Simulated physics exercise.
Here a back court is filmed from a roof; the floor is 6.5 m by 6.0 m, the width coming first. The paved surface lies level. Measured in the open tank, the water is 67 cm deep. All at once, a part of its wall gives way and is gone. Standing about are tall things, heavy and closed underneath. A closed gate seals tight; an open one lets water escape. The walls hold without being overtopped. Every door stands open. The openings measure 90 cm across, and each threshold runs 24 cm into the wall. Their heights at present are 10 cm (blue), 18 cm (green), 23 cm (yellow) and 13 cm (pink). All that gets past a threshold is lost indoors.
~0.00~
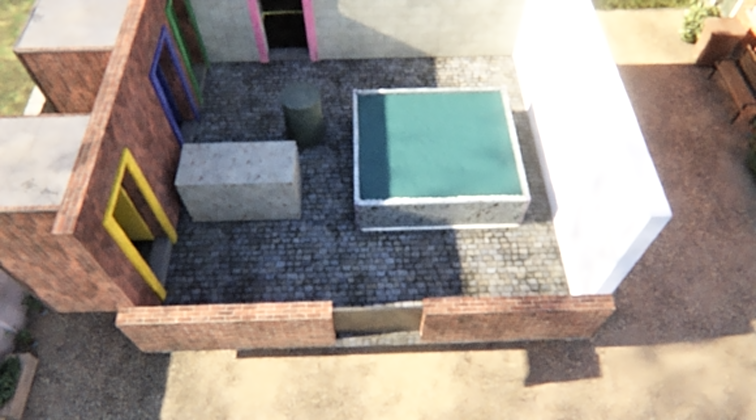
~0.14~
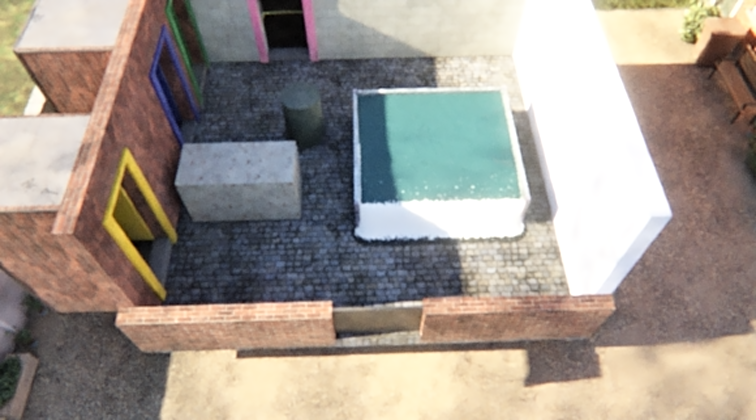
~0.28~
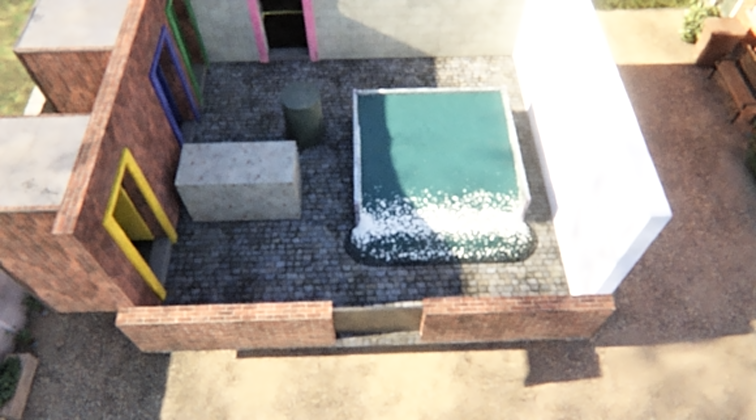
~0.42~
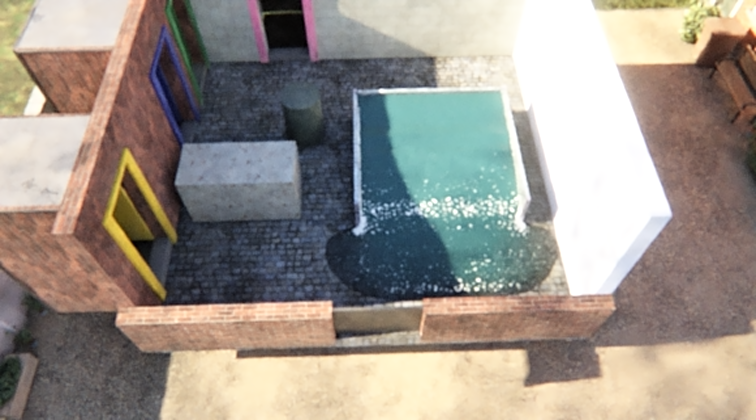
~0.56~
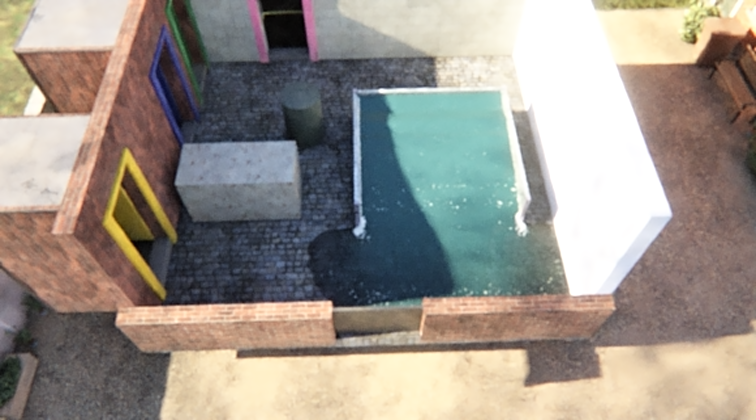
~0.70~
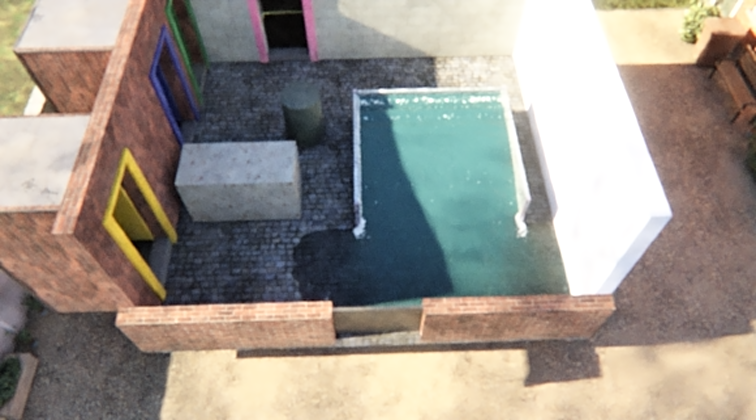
Water poured out of the front of the open tank as its near wall gave way, spreading in white froth across the paved court to the low brick wall, then sideways toward the left.
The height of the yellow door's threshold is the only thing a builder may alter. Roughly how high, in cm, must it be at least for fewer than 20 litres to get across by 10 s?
Roughly 29 cm is just enough.
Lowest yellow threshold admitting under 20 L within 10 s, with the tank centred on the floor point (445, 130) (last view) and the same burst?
Roughly 32 cm is needed.
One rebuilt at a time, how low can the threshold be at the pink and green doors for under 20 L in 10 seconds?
You'd want some 10.5 cm at pink and some 11.0 cm at green.
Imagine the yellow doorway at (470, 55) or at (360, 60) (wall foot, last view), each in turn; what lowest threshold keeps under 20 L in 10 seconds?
In turn: About 19 cm, about 11.0 cm.
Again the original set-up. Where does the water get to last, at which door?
Door: Pink.
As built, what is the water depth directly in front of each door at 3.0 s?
In cm - blue: 0, green: 0, yellow: 32, pink: 0.
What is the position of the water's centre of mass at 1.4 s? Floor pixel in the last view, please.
I'd say around (437, 213).
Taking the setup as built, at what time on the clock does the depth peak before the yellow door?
Peak time: Around 4.0 s.
After 1.4 s water covers 25 % of the floor, deepest (53 cm) near (577, 317); it has not reached the yellow door.
After 3.0 s water covers 50 % of the floor, deepest (42 cm) near (565, 317); 32 cm at the yellow door, 7 litres in over its 23 cm threshold.
After 10.0 s water covers 100 % of the floor, deepest (19 cm) near (473, 320); 13 cm at the yellow door, 79 litres in over its 23 cm threshold.
At the yellow door as built, the water arrived by 2.2 s and peaked near 35 cm at 4.2 s.
Run again over the same 10 s with other heights there, 58 litres in over 24.5 cm, 4 litres over 33 cm. The limit of 20 litres is kept from about 29 cm up.
